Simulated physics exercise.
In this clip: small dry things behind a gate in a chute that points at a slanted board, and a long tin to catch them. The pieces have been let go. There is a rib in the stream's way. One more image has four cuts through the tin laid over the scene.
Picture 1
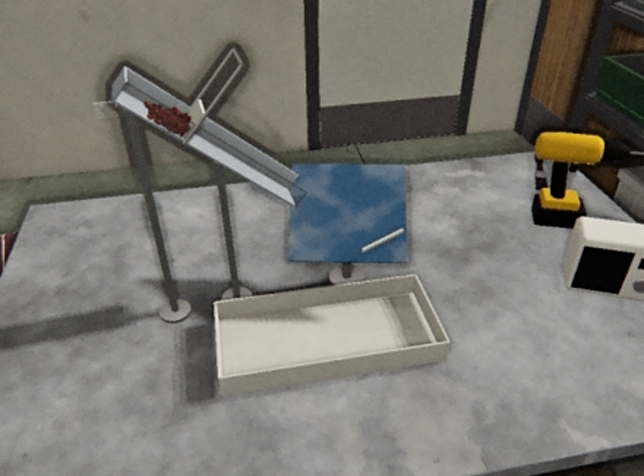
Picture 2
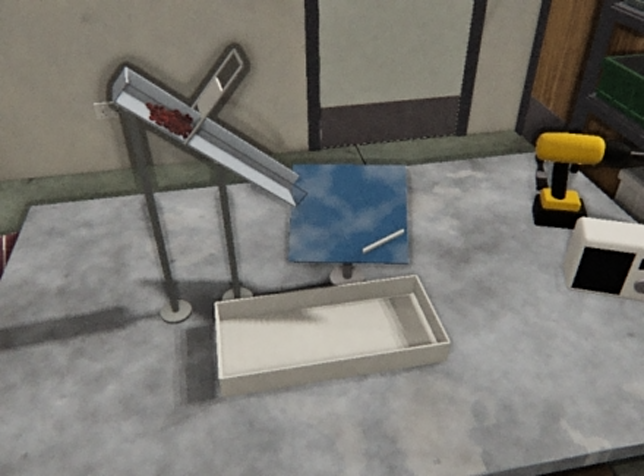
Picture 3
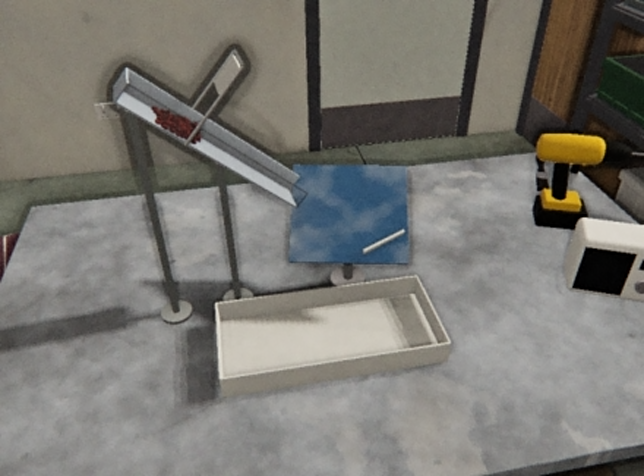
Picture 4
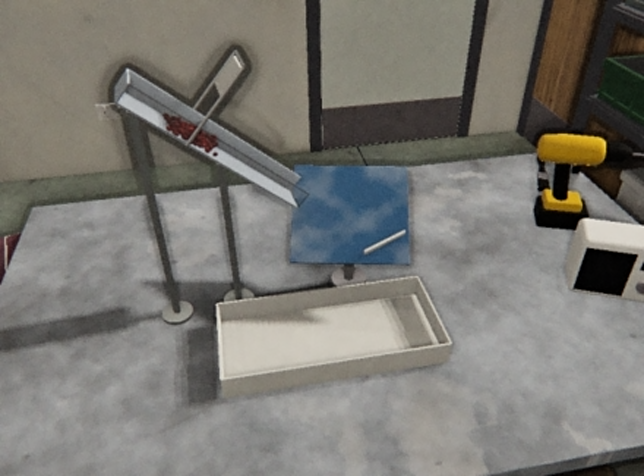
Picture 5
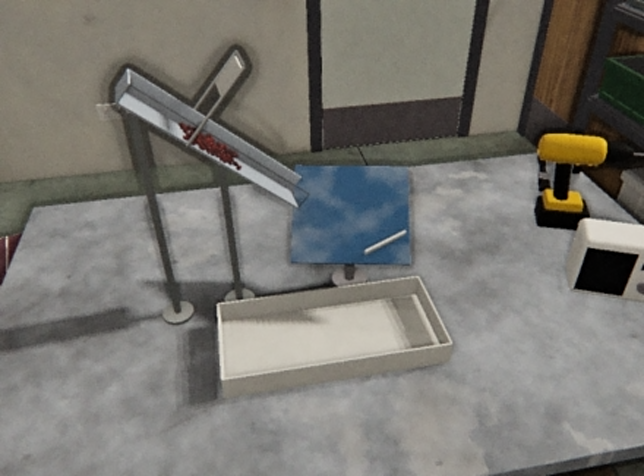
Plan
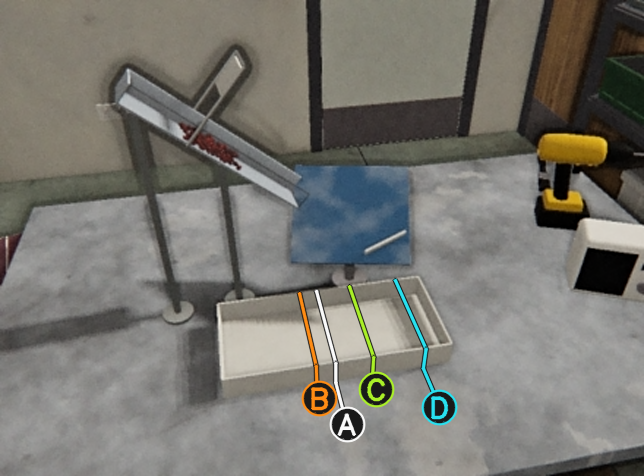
On a mottled grey worktop, a heap of small dark-red beans sits behind a gate near the top of a sloping metal chute, above a tilted blue board with a thin white rib and an empty cream tin. The gate lifts, and the beans slide down rightward beneath it, spreading along the chute.
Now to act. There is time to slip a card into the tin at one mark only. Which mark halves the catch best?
The answer is line C.
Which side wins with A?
The right side.
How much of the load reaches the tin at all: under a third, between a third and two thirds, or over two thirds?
About that: Over two thirds.
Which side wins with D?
The left side.
On the marked copy, line A crosses the front rim at (335, 362); line B crosses the front rim at (316, 365); line C crosses the front rim at (373, 356); line D crosses the front rim at (425, 348).
Choosing A, of what is caught, a small part on the left of the divider, nearly all on the right.
Choosing B, of what is caught, none on the left of the divider, all on the right.
Choosing C, of what is caught, about a third on the left of the divider, about two thirds on the right.
Choosing D, of what is caught, nearly all on the left of the divider, a stray few on the right.
